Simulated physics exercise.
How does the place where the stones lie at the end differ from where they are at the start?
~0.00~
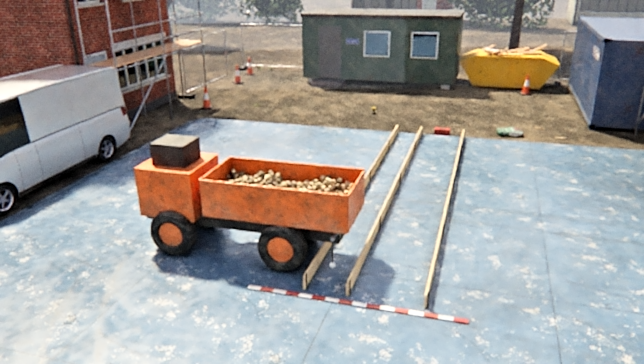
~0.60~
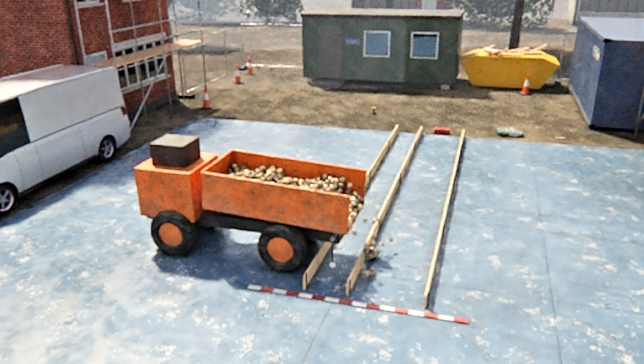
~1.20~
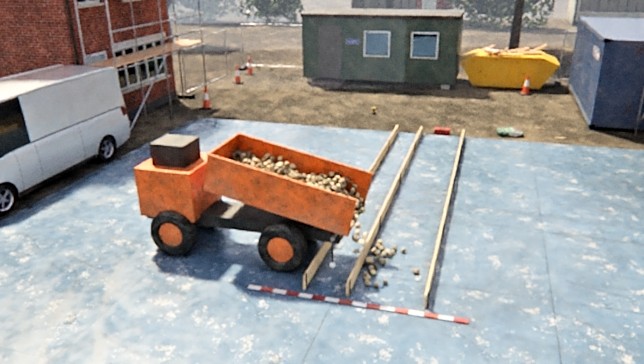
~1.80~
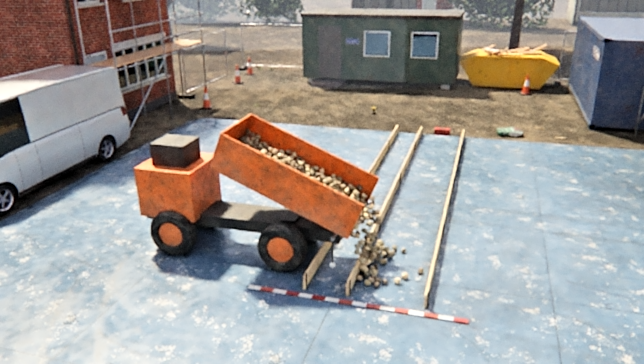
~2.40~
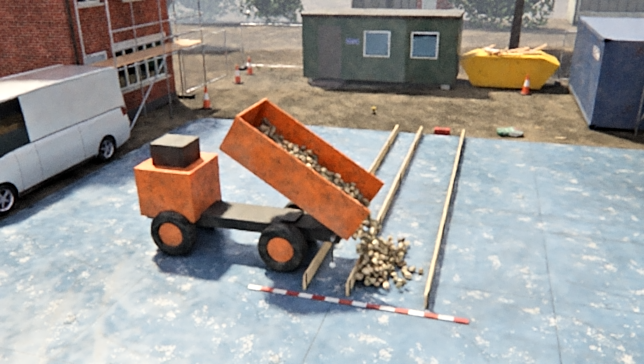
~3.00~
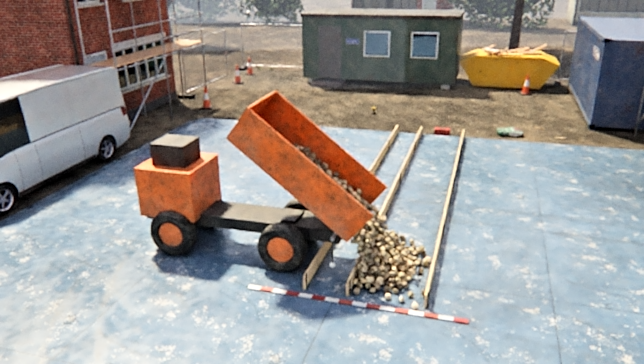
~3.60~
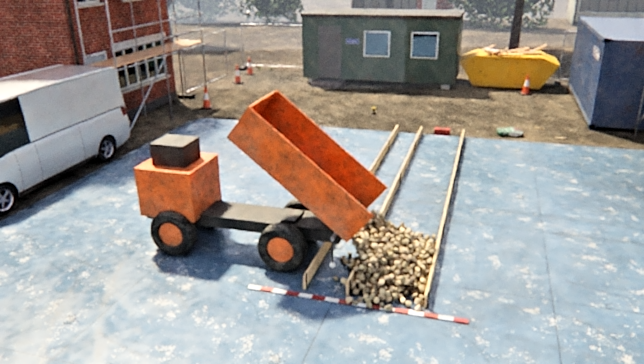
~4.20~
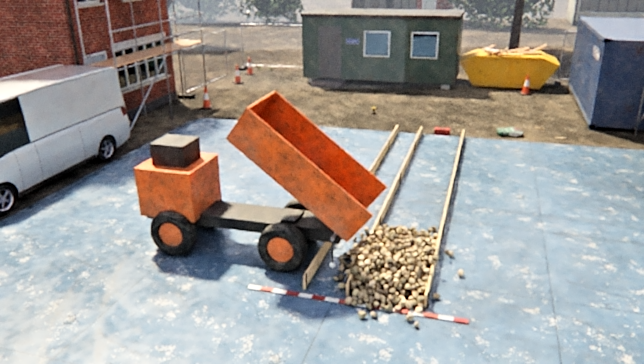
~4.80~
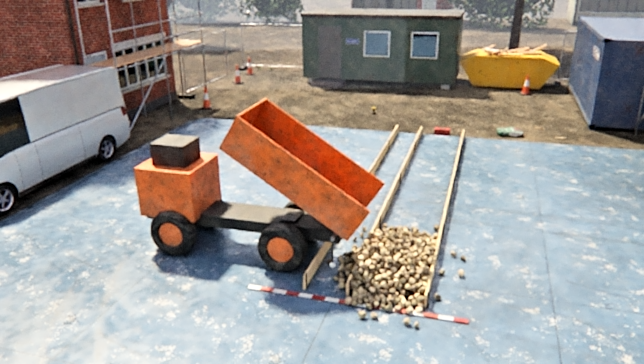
At the start the stones lie inside the orange body of the tipper. At the end they are lower and further to the right, heaped on the ground behind it, mostly between the middle and right planks.
